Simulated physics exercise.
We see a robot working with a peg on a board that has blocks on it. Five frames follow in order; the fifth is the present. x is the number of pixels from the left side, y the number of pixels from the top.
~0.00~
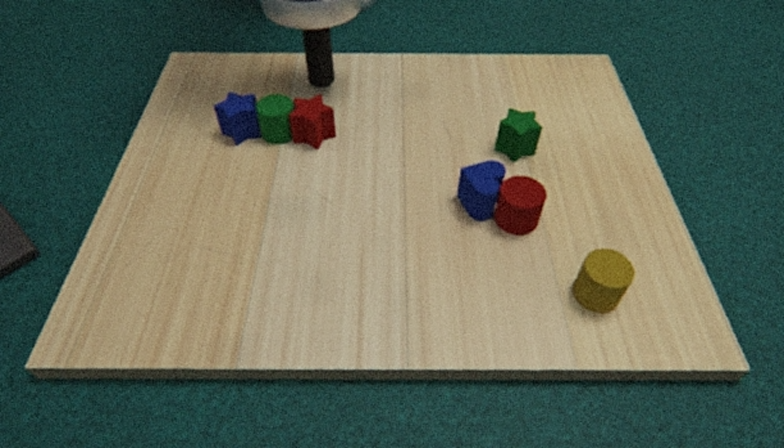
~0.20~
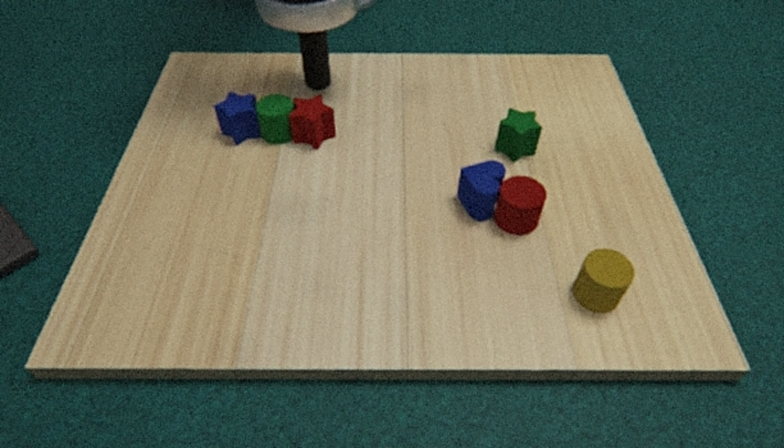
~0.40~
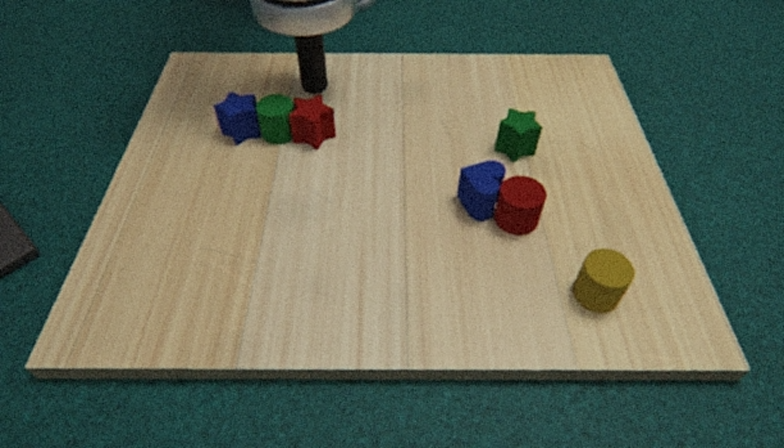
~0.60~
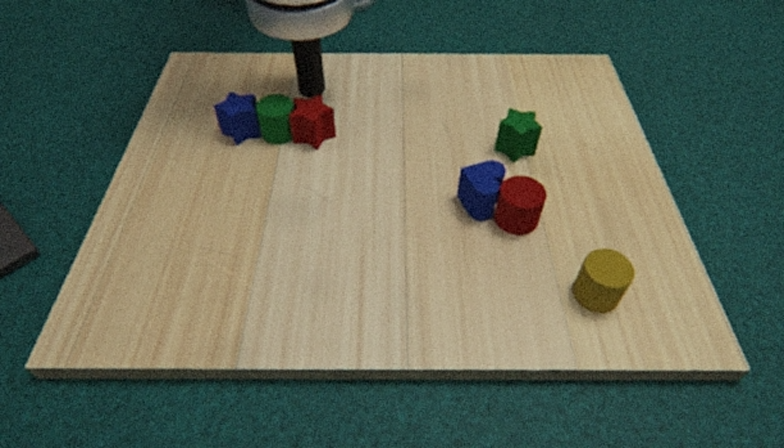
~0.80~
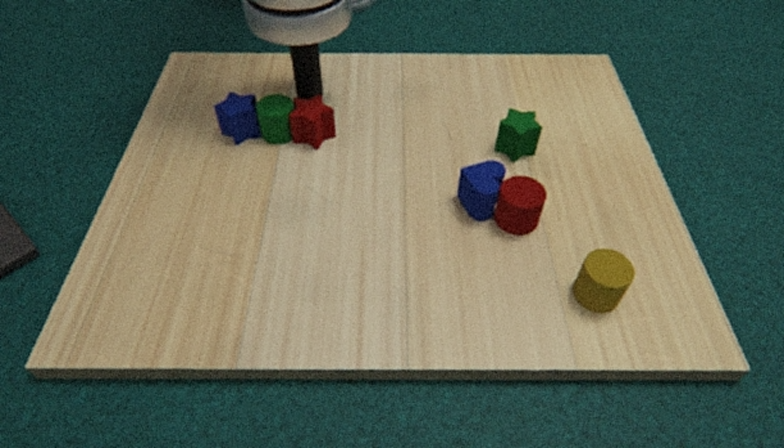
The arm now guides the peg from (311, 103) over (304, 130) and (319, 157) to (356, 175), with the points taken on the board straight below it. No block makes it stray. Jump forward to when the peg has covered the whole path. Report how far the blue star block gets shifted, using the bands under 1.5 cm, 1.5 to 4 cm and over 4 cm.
Its displacement is below 1.5 cm.
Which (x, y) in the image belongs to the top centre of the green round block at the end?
It sits at (266, 116).
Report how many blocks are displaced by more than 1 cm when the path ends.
The answer is two blocks, counting only moves over 1 cm.
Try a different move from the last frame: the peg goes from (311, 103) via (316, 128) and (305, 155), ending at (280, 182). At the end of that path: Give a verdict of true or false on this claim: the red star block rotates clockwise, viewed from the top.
Verdict: False.
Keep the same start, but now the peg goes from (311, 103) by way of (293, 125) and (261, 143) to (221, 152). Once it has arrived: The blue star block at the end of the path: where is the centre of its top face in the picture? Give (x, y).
At the end it should sit near (201, 108).
What follows on the original path. One third of the way, peg (303, 123); blue star block (233, 104); green round block (268, 112); red star block (311, 119), turned 15° anticlockwise.
Two thirds of the way, peg (318, 150); blue star block (233, 104), turned 10° clockwise; green round block (266, 116); red star block (328, 148), turned 15° anticlockwise.
At the end, peg (355, 168); blue star block (233, 104), turned 10° clockwise; green round block (266, 116); red star block (355, 170).
